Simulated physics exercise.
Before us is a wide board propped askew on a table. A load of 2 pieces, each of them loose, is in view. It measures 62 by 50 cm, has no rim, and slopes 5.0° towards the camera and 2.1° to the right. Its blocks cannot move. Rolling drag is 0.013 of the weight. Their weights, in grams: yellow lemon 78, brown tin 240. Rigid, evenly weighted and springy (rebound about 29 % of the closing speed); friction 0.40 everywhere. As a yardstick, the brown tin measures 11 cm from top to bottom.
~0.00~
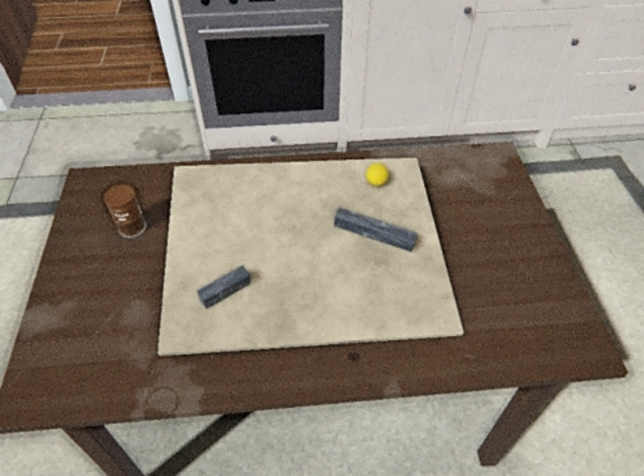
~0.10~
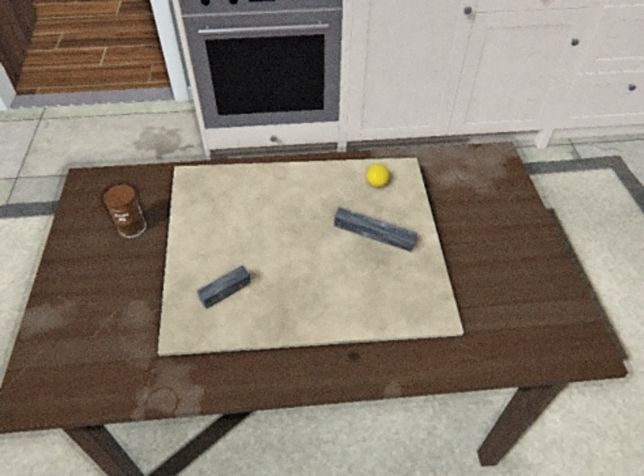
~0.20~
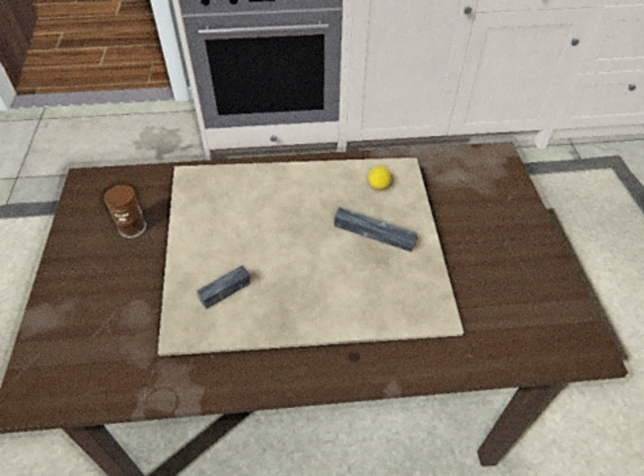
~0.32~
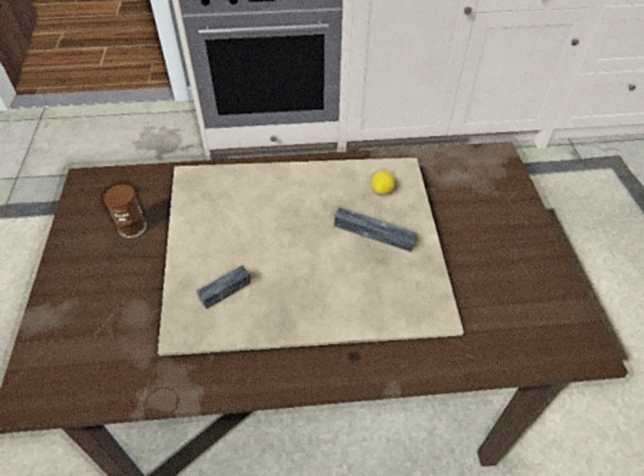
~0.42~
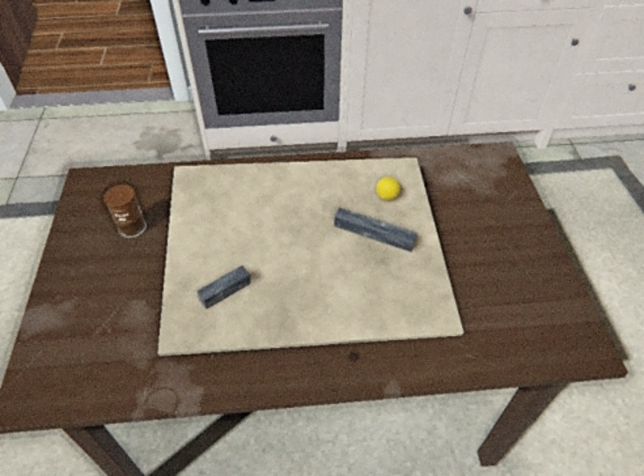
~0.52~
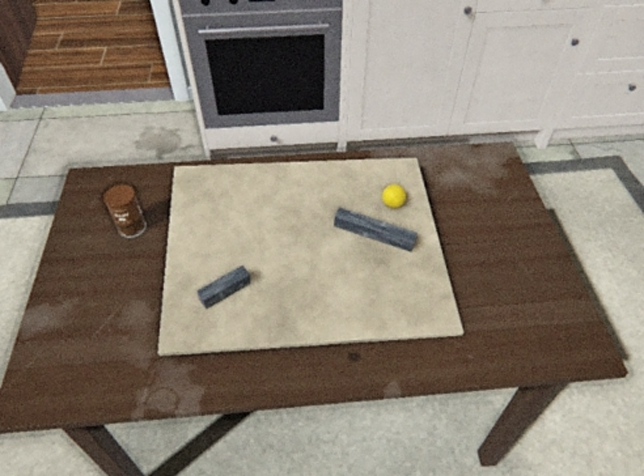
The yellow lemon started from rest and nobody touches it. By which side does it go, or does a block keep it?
The answer: Right edge.
Around 0.72 s, 28 cm of board to the near edge; yellow lemon near (410, 218).
Around 1.02 s, it has gone over the right edge; yellow lemon near (449, 237).
Around 1.22 s, it has gone over the right edge; yellow lemon near (480, 256).
Finally (1.4 s), it has gone over the right edge; brown tin still in place (within 8 cm).
